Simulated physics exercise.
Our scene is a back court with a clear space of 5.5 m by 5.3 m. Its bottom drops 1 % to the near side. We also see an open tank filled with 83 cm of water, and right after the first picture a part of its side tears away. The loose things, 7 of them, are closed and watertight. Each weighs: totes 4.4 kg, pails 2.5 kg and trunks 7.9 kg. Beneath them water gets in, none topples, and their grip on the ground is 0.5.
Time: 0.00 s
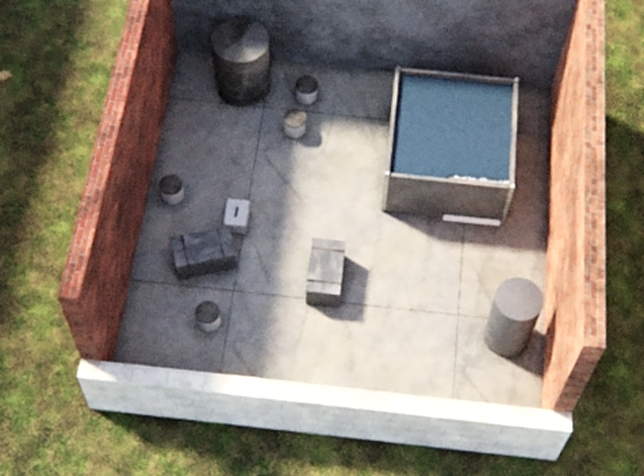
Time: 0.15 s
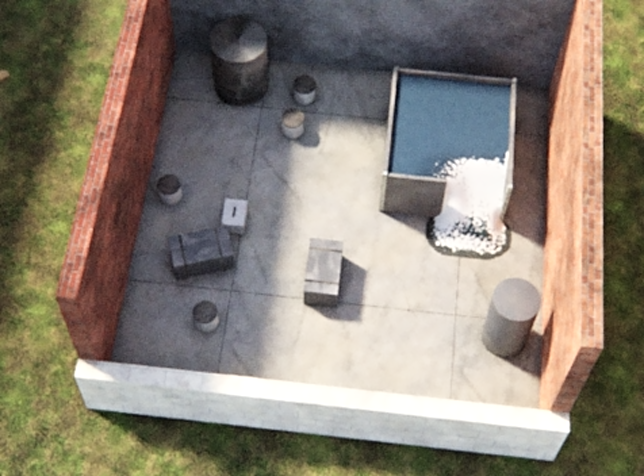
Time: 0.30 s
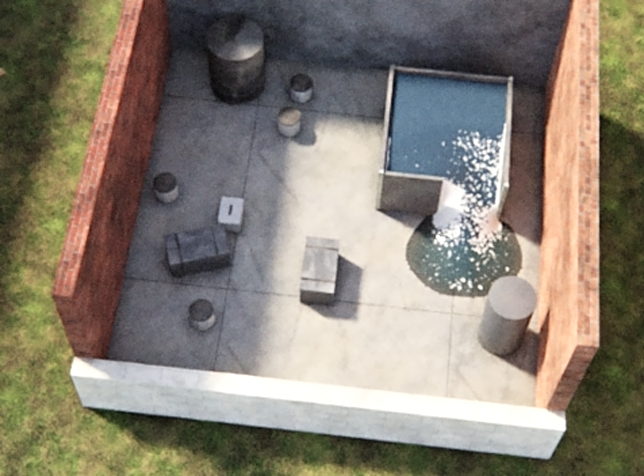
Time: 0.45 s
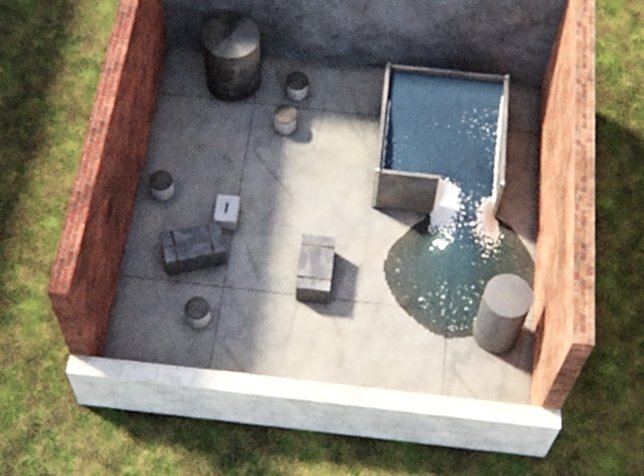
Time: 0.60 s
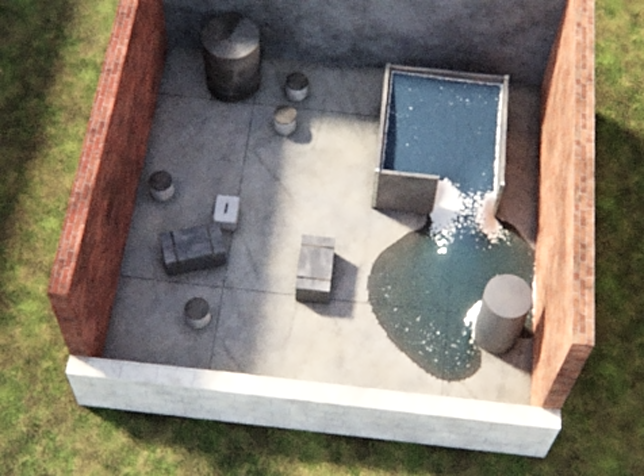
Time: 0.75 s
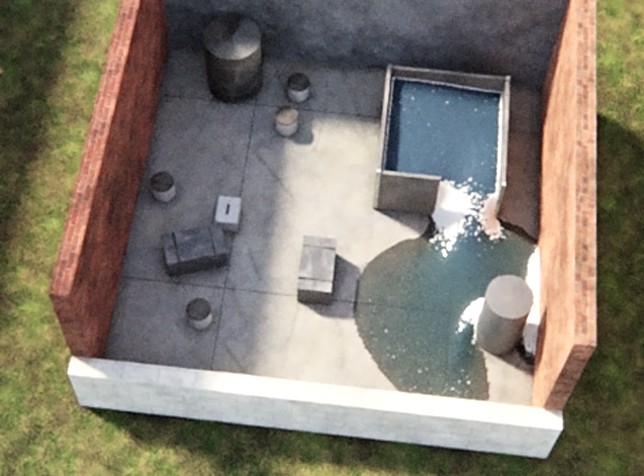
Water sits in an open tank in a walled court, then pours through a gap torn in its near side, foaming white onto the pale floor. The pool spreads toward the near wall, wrapping around the grey cylinder at right, while the scattered pails and boxes stay put.
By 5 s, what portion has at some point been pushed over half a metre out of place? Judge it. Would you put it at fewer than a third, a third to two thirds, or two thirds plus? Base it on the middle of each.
Central band.
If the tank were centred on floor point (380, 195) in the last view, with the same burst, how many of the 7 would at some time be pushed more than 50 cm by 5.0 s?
The answer would then be 3.
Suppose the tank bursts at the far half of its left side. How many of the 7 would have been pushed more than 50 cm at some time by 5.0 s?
The answer would then be 6.
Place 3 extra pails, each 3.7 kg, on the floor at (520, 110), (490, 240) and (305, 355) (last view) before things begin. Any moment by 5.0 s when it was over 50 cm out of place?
Answers in order are crosses the line, crosses the line and crosses the line.
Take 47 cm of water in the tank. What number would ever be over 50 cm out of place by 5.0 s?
Then it comes to 1.
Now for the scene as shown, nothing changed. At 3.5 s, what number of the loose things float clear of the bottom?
Just then, the number is 1.
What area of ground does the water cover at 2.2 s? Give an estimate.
Wet area: Approx. 12 m2.
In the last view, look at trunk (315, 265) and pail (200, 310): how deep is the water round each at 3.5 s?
First roughly 1 cm, second roughly 9 cm.
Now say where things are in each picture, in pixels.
The first picture shows a tote at (237, 212), on the bottom; a pail at (307, 84), on the bottom; 2.6 m2 under water; 0 of 7 have shifted.
The second picture shows a tote at (234, 212) rests on the ground; a pail at (305, 84), on the bottom; water covers 3.2 m2; 0 of 7 have shifted.
The third picture shows a tote at (231, 210) rests on the ground; a pail at (301, 82) rests on the ground; 4.1 m2 under water; 0 of 7 have shifted.
The fourth picture shows a tote at (227, 208) rests on the ground; a pail at (297, 80), on the bottom; 5.3 m2 under water; 0 of 7 have shifted.
The fifth picture shows a tote at (226, 208) rests on the ground; a pail at (297, 81) rests on the ground; 6.4 m2 under water; 0 of 7 have shifted.
The sixth picture shows a tote at (228, 209), on the bottom; a pail at (299, 82), on the bottom; 7.4 m2 under water; 0 of 7 have shifted.
After 1.1 s 0 of 7 are over 50 cm from their spots; 0 afloat.
After 2.2 s 0 of 7 are over 50 cm from their spots; 0 afloat.
After 3.5 s 1 of 7 are over 50 cm from their spots; 1 afloat.
After 5.0 s 3 of 7 are over 50 cm from their spots, and 3 have been at some point; 1 afloat.
